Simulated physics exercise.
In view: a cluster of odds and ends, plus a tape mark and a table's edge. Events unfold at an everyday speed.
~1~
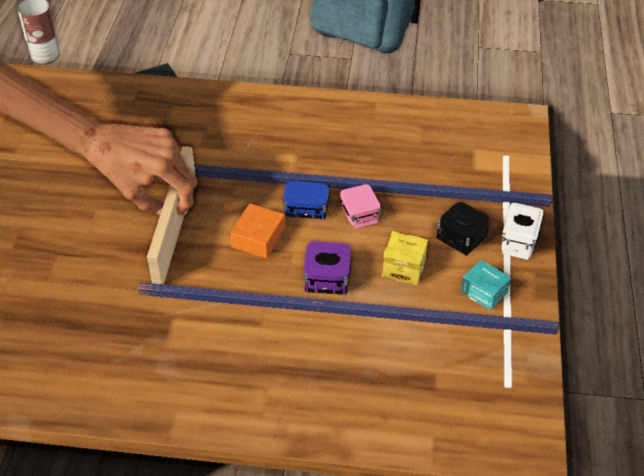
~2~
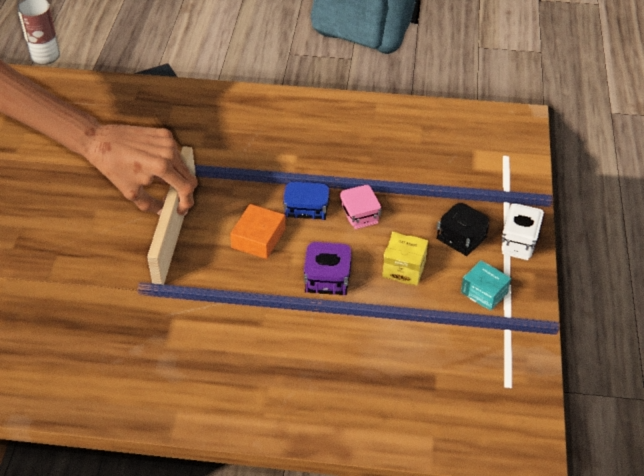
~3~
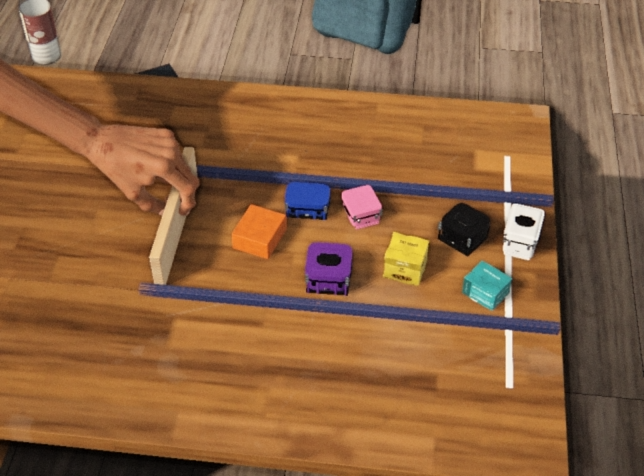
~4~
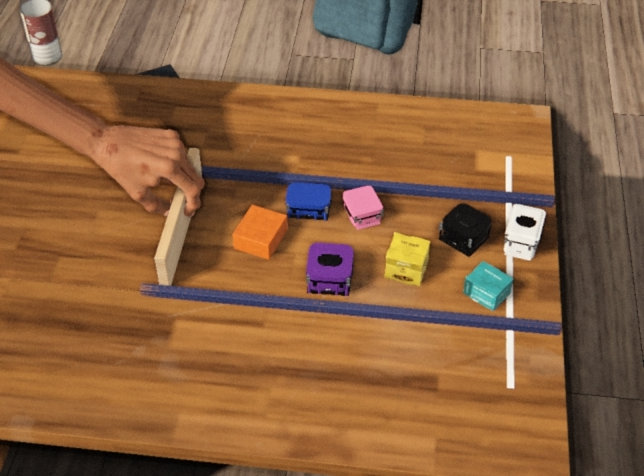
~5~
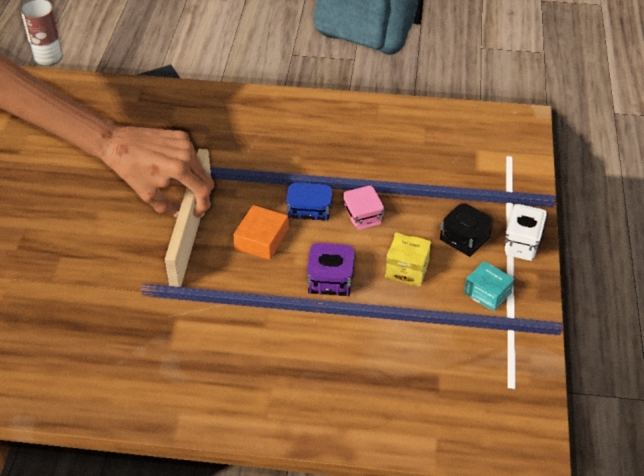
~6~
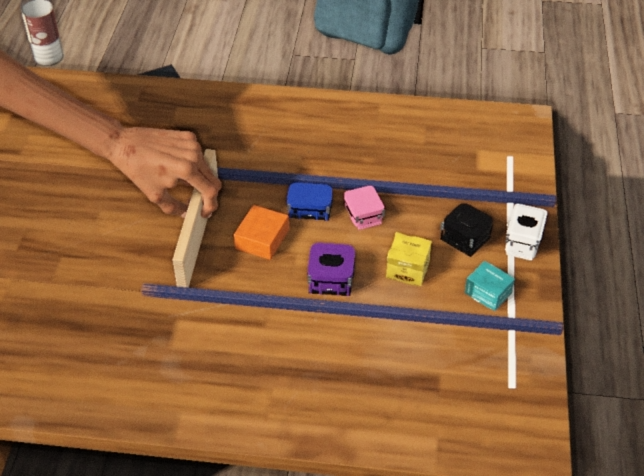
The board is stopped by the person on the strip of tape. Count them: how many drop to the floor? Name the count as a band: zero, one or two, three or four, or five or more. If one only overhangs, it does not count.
The count falls in the five or more band.
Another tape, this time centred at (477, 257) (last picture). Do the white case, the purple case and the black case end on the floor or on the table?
Taking them in turn, the white case tips off, the purple case does not drop, the black case tips off.
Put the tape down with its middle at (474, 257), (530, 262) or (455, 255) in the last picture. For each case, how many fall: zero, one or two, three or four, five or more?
In turn: One or two, more than four, 1 or 2.
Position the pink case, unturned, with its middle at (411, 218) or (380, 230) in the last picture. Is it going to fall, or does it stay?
Well, the first time it goes overboard and the second time it goes overboard.
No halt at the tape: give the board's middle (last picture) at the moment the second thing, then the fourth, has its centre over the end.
Roughly (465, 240) for the earlier crossing, roughly (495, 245) for the later one.
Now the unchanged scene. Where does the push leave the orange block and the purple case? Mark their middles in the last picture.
One is at about (532, 253), the other at about (535, 288).
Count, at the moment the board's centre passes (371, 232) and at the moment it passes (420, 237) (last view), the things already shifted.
At the first place 6, at the second 8.
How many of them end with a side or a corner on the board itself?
3.
A little later, none off yet; white case at rest near (525, 232); turquoise box at rest near (490, 286); black case at rest near (467, 229).
Next, none off yet; white case shifted a little near (543, 236); turquoise box shifted a little near (502, 291); black case shifted about its own width near (505, 236).
When it is over, the number that fall off is five or more; down, pink case, yellow box, black case, turquoise box and white case.
